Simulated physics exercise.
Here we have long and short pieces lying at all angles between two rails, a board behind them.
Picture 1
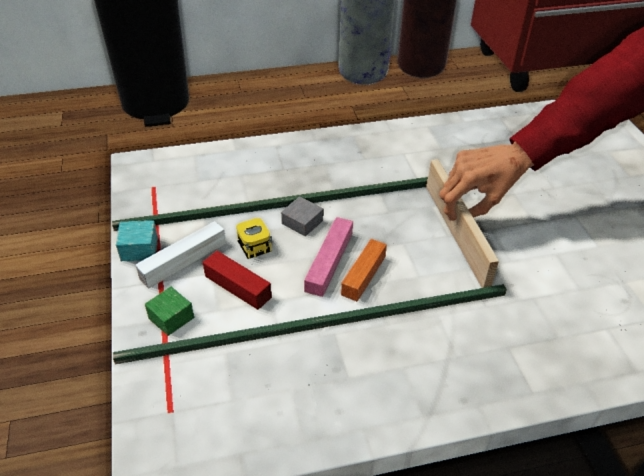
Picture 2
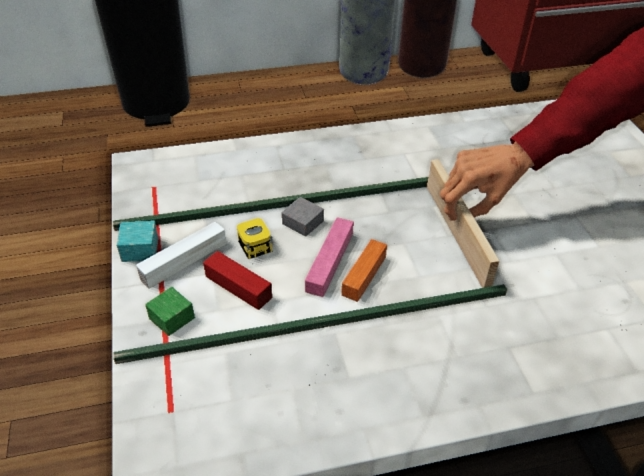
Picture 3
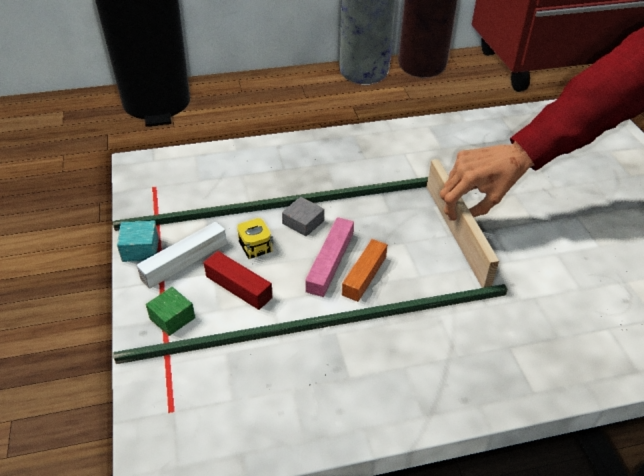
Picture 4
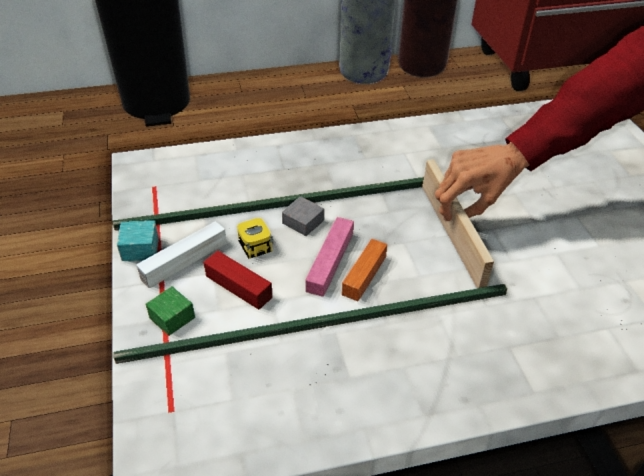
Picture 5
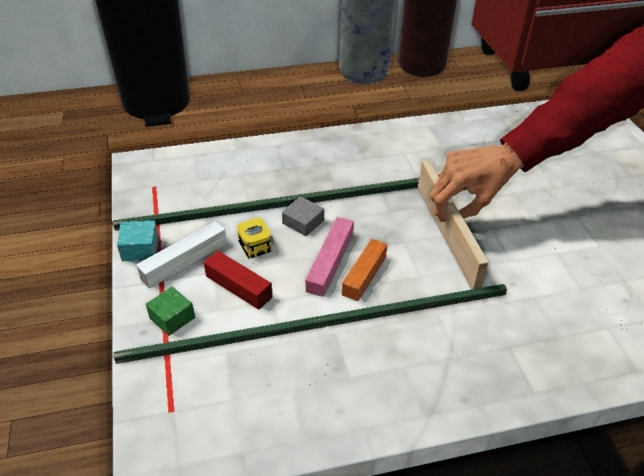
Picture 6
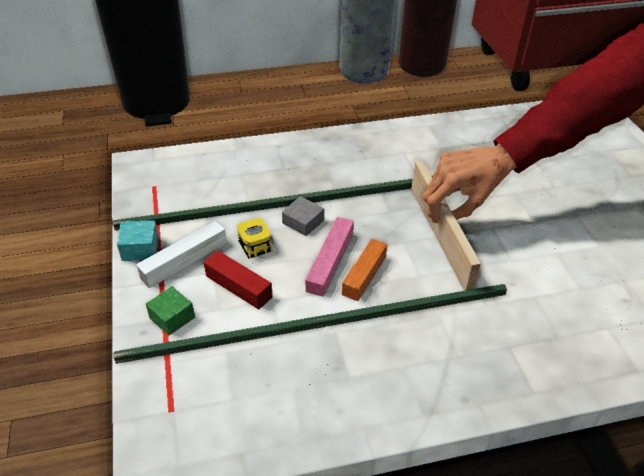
A hand in a red sleeve grips an upright wooden board on a pale marble-like tabletop, seen from above at an angle in a room with a wooden floor. Between two dark green rails lie turquoise, white and green pieces near a red line at left, red, yellow and grey ones centrally, and pink and orange bars further right. The hand first holds still, then slides the board slightly left, touching none of the motionless pieces, while the camera stays fixed.
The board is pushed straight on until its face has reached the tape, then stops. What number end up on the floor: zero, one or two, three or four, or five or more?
In the end the number that fall off is three or four.
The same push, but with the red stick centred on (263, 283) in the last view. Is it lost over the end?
From there it goes over.
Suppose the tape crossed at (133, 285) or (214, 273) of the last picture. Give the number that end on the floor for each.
In that order 6 and 0.
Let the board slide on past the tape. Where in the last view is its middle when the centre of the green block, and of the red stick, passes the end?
Near (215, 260) and (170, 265).
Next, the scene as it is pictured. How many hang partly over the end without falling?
It comes to 2.
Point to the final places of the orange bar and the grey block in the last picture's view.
Near (153, 312) and (141, 232).
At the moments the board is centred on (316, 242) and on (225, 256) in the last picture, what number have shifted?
3 and 8.
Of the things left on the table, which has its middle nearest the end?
The yellow case ends nearest.
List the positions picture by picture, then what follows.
Turquoise block (137, 241); green block (170, 311); white stick (183, 254); board (459, 221); tape (161, 281), in the first picture.
Green block (170, 311); orange bar (365, 270), in the second picture.
White stick (184, 254); red stick (238, 280), in the third picture.
Turquoise block (138, 241); pink bar (331, 255), in the fourth picture.
Green block (171, 311); grey block (303, 216), in the fifth picture.
Turquoise block (138, 241); green block (171, 311); white stick (183, 254); board (442, 223); tape (161, 281), in the sixth picture.
A little later, none off yet; turquoise block at rest near (138, 241); green block at rest near (171, 311); white stick at rest near (183, 254).
Next, none off yet; turquoise block at rest near (138, 241); green block shifted a little near (154, 311); white stick shifted a little near (162, 255).
When it is over, the number that fall off is three or four; down, red stick, white stick, green block and turquoise block.
